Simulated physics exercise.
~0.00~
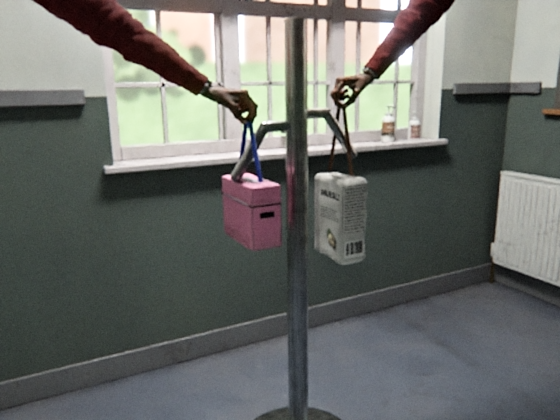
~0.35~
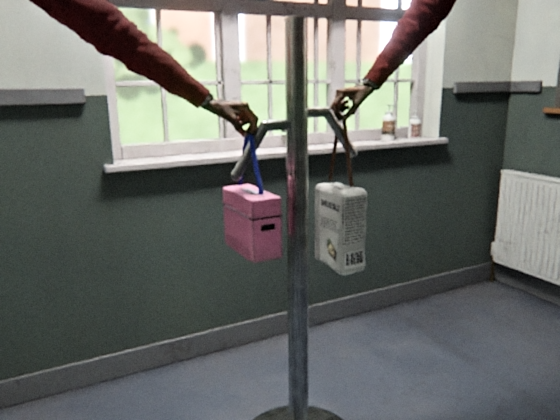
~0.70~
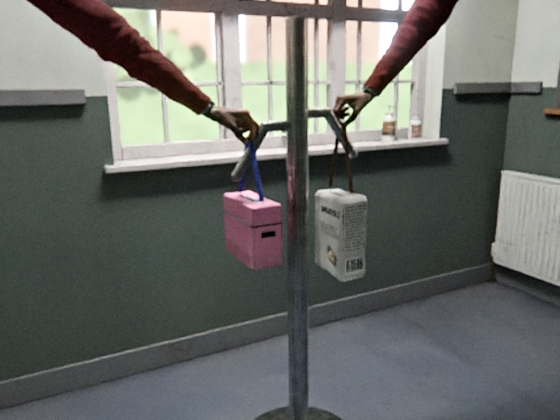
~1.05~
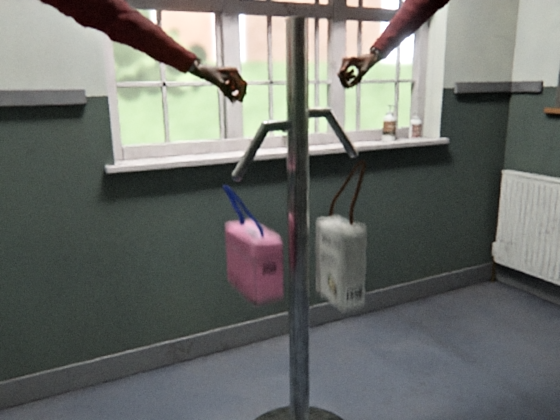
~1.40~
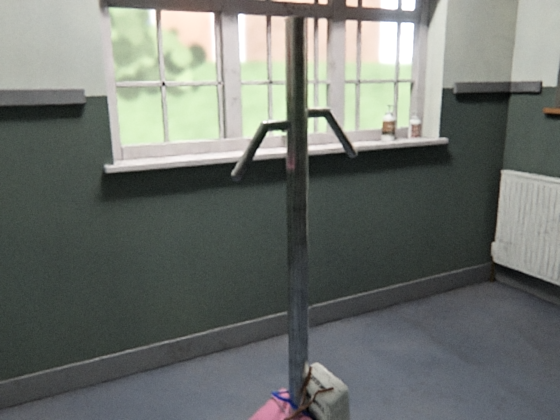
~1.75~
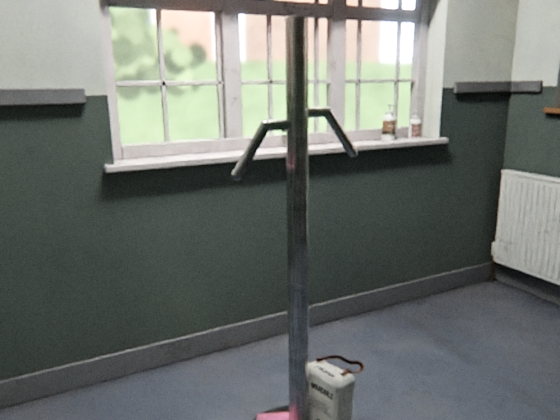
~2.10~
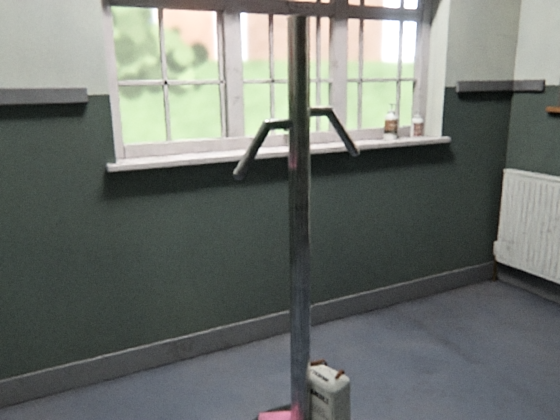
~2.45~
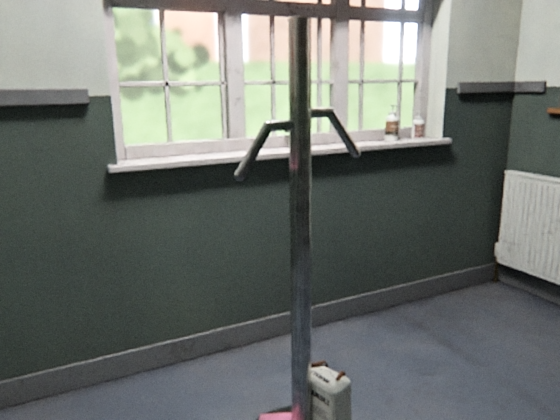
Two hands release a pink case and a white container beside downward-sloping pegs, and both fall to the floor.
